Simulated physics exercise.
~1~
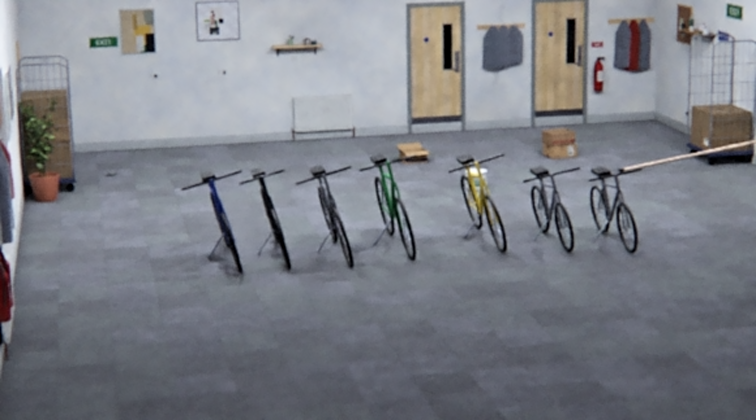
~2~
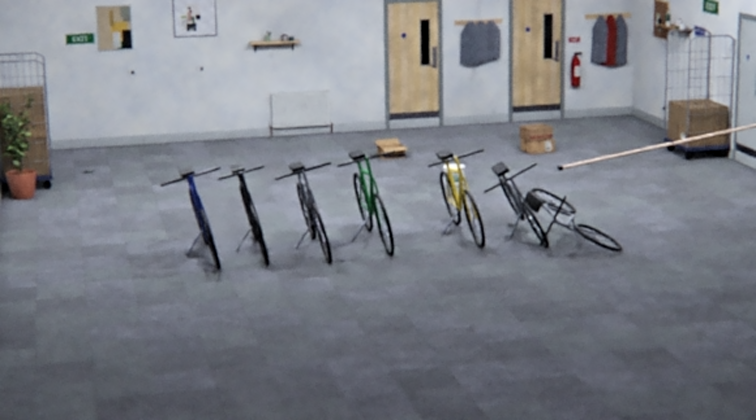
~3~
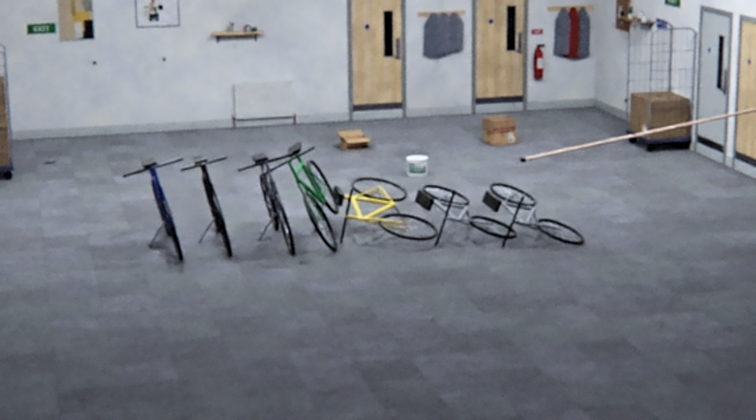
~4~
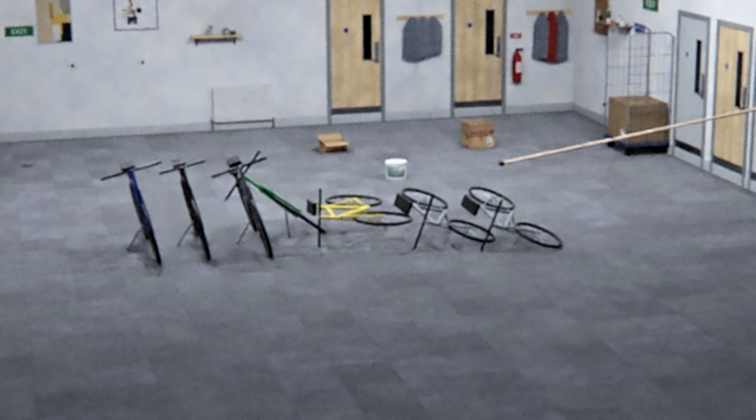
Long pole tipping the nearest bicycle in a hallway row, toppling the next and the yellow one, leaving the green one leaning steeply.
